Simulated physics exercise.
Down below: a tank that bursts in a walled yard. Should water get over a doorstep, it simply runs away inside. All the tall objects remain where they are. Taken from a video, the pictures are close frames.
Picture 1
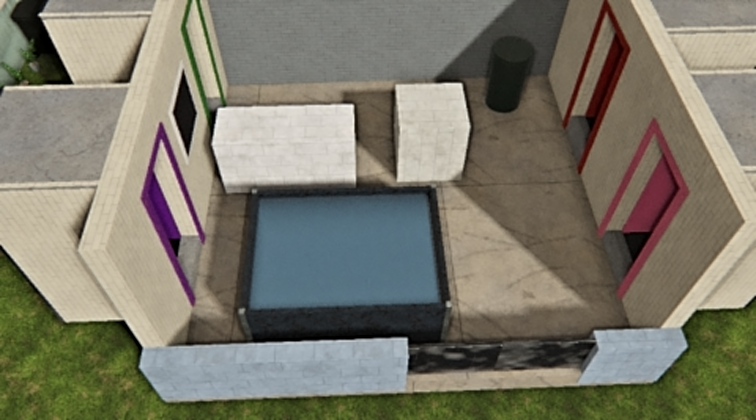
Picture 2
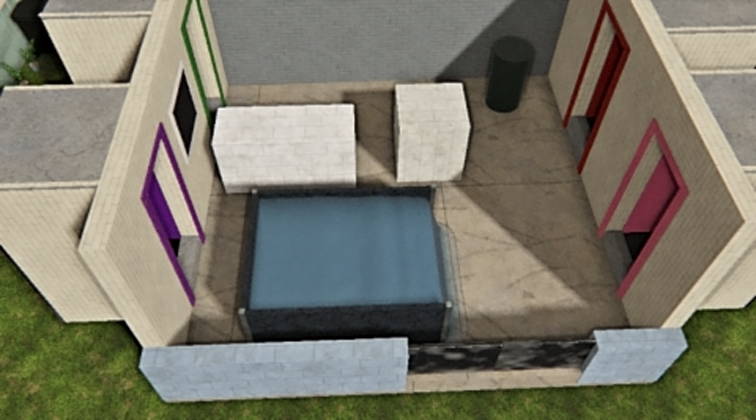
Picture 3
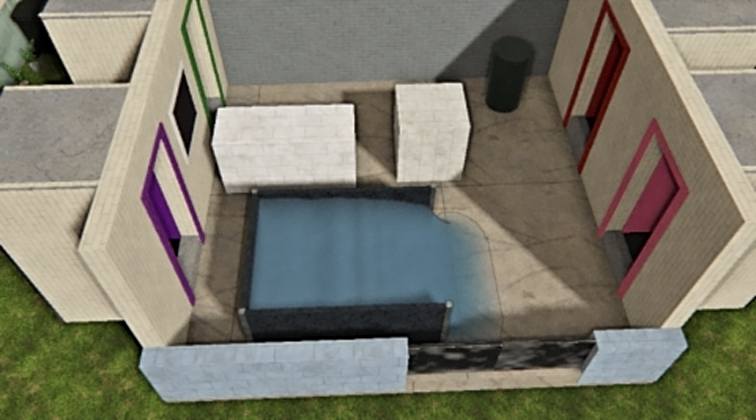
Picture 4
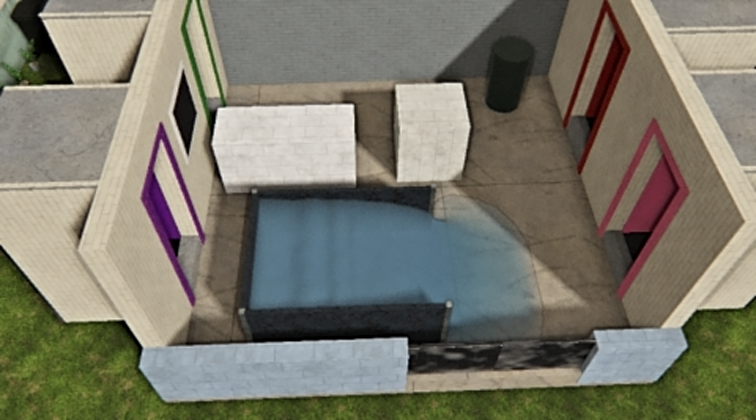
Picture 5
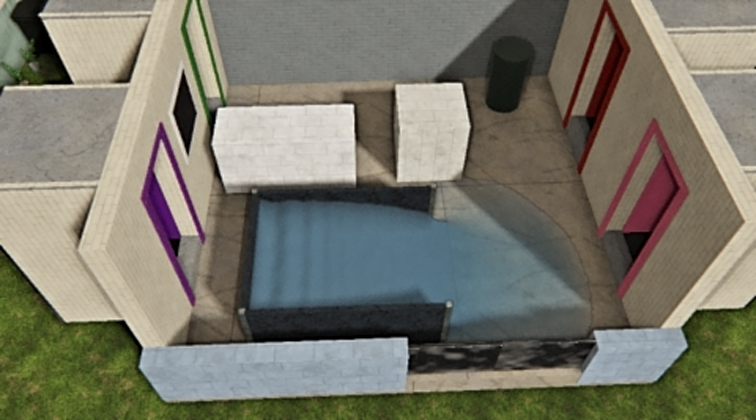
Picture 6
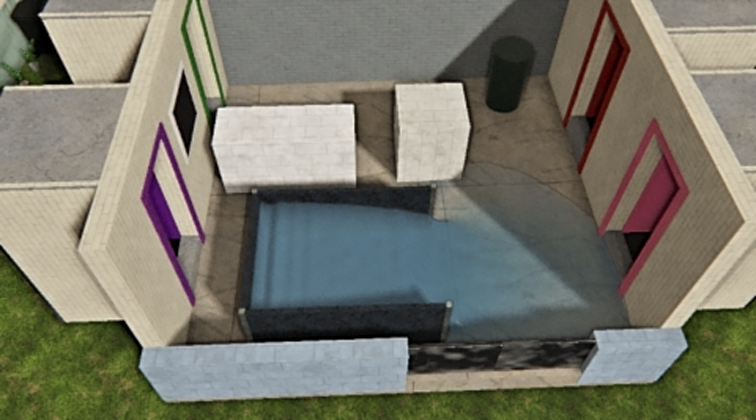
At first, a dark-walled tank of blue water sits still in a walled yard with coloured doorways, two pale blocks and a dark cylinder. Then its right side opens and water pours out to the right, fanning across the paved floor in a widening, thinning sheet toward the pink-framed doorway.
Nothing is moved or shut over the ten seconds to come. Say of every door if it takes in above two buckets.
Pink door: Over two buckets, red door: At most two buckets, purple door: At most two buckets, green door: At most two buckets.
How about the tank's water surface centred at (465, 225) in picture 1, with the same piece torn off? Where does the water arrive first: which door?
The pink one, that's the one.
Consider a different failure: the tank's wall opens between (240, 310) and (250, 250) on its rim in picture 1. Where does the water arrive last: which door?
That's the one in red.
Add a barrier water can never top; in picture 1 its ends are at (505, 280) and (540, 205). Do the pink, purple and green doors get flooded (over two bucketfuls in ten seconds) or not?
At the doors, pink comes in over, purple comes in under, green comes in under.
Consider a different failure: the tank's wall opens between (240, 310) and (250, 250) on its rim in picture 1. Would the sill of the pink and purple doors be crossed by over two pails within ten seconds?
The pink door falls short, the purple door exceeds the limit.
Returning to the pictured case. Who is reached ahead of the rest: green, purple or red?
My pick for first is the door marked red.
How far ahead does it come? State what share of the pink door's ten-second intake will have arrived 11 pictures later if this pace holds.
Close to 70 %.
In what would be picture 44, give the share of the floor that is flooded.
I'd guess some 95 per cent.
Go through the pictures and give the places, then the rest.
The open tank at (345, 249) is whole and still, in the first picture.
The front is at a hidden place, out from the gap at (435, 268), in the second picture.
The front is at (456, 217), out from the gap at (434, 271), in the third picture.
Water pours out at (434, 272) and has run to (491, 209), in the fourth picture.
The front is at (569, 246), out from the gap at (434, 273), in the fifth picture.
The front is at (596, 225), out from the gap at (434, 273), in the sixth picture.
A moment on, water covers 40 % of the floor; the pink door far over two buckets in, the red door wet at the sill, nothing in, the purple door not reached, the green door not reached.
Next, water covers 40 % of the floor; the pink door far over two buckets in, the red door wet at the sill, nothing in, the purple door not reached, the green door not reached.
Then, water covers 60 % of the floor; the pink door far over two buckets in, the red door wet at the sill, nothing in, the purple door not reached, the green door not reached.
Later, water covers 95 % of the floor; the pink door far over two buckets in, the red door wet at the sill, nothing in, the purple door wet at the sill, nothing in, the green door wet at the sill, nothing in.
In the end, water covers 100 % of the floor; the pink door far over two buckets in, the red door wet at the sill, nothing in, the purple door wet at the sill, nothing in, the green door wet at the sill, nothing in.
